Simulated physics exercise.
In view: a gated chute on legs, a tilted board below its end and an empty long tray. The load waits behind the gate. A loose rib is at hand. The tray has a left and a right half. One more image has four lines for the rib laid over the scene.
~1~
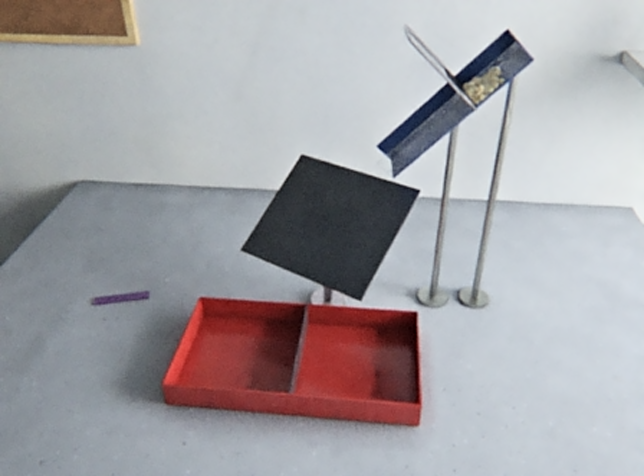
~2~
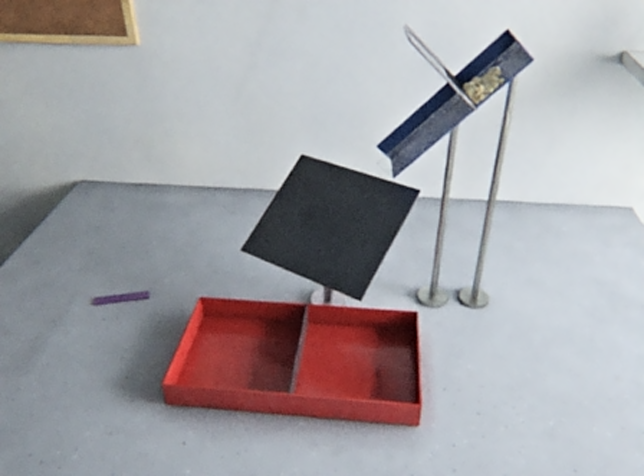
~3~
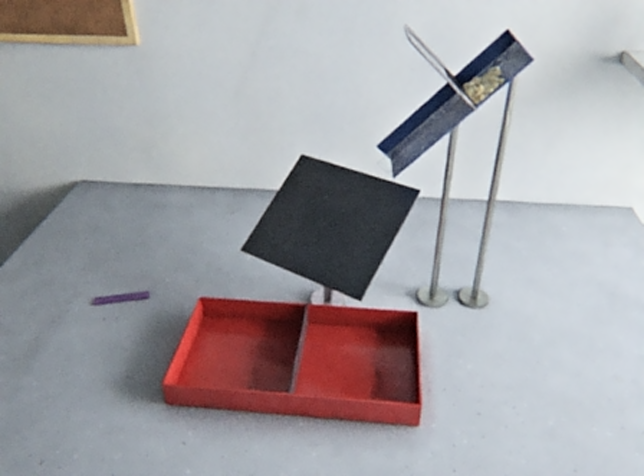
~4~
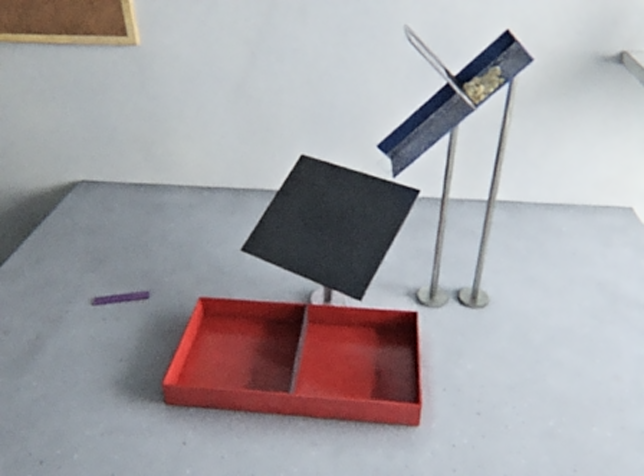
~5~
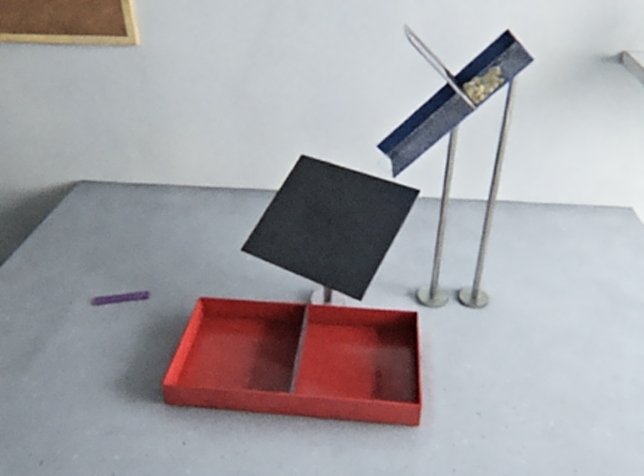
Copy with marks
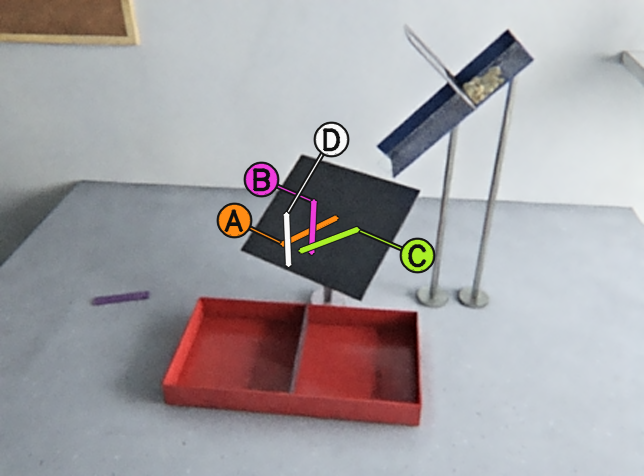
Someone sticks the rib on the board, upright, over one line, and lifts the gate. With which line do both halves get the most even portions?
Take B.
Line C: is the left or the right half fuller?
More lands on the left.
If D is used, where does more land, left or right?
The left half.
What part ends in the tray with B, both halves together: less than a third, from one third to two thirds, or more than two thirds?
Line B gives more than two thirds.
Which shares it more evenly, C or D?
It is D.
On the marked copy, line A from (335, 218) to (283, 243); line B from (313, 201) to (311, 252); line C from (357, 229) to (301, 250); line D from (286, 214) to (288, 264).
Choosing A, of what is caught, all in the left half, none in the right.
Choosing B, of what is caught, about a third in the left half, about two thirds in the right.
Choosing C, of what is caught, all in the left half, none in the right.
Choosing D, of what is caught, most in the left half, about a quarter in the right.
